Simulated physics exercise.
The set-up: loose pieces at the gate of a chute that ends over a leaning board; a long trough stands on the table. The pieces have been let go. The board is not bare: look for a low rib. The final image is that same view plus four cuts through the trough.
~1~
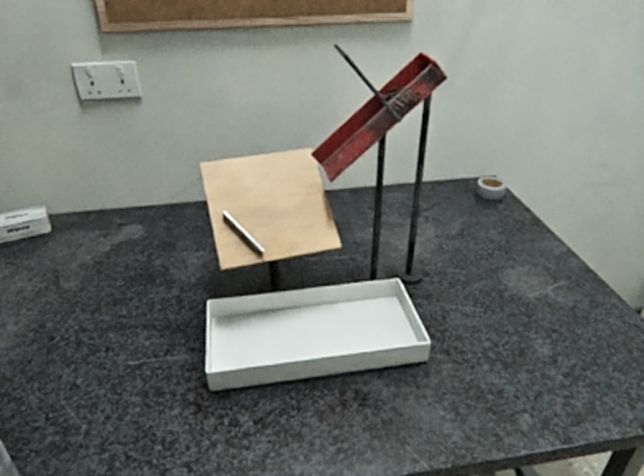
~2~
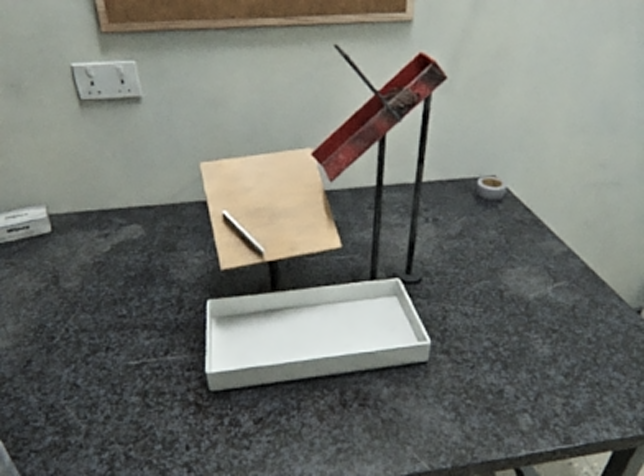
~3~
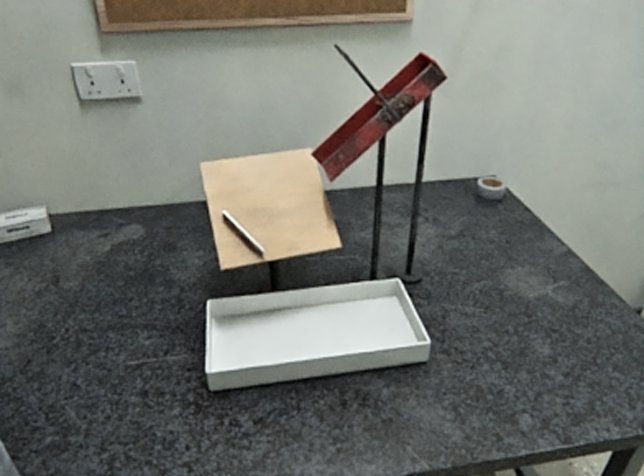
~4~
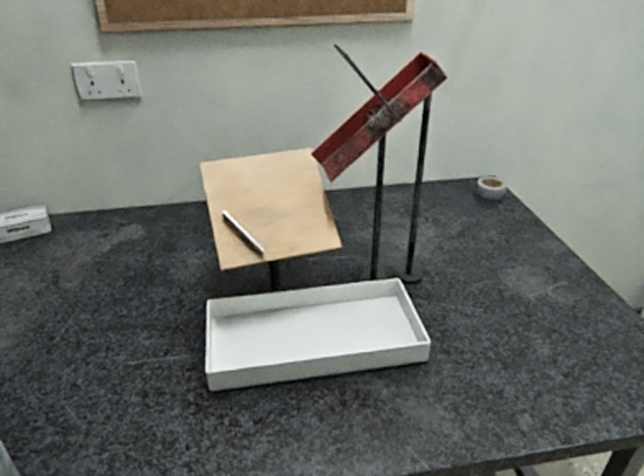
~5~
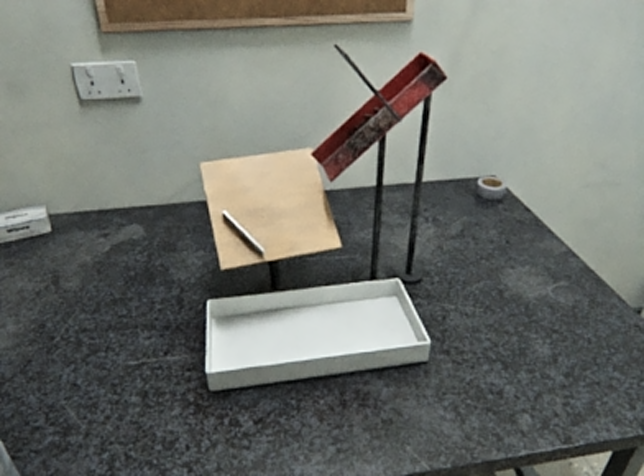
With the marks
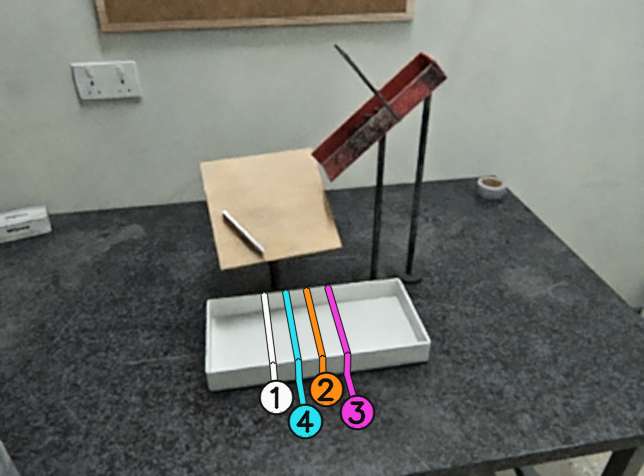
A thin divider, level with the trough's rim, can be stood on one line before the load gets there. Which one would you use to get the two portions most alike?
4 is best.
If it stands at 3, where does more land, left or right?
Left.
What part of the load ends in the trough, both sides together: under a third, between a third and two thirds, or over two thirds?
About that: Over two thirds.
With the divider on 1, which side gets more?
The right side.
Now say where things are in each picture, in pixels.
Load behind the gate at (396, 99), allspice berries; lip of the chute at (327, 175), sloping fairly steeply, in the first frame.
Middle of the board at (270, 204), tilted fairly steeply; middle of its low edge at (283, 257); of its high edge at (257, 155), in the second frame.
Front corners of the trough at (207, 372) and (430, 342), empty; front of the load at (382, 117), in the third frame.
Middle of the load at (385, 113); its front at (373, 134), about a third of the way to the lip; rib from (224, 211) to (264, 251), in the fourth frame.
Middle of the load at (372, 130); its front at (354, 155), about two thirds of the way to the lip, in the fifth frame.
On the marked copy, line 1 crosses the front rim at (272, 363); line 2 crosses the front rim at (322, 357); line 3 crosses the front rim at (347, 353); line 4 crosses the front rim at (298, 360).
With 1, of what is caught, a small part on the left of the divider, nearly all on the right.
With 2, of what is caught, nearly all on the left of the divider, a small part on the right.
With 3, of what is caught, nearly all on the left of the divider, a small part on the right.
With 4, of what is caught, about two thirds on the left of the divider, about a third on the right.
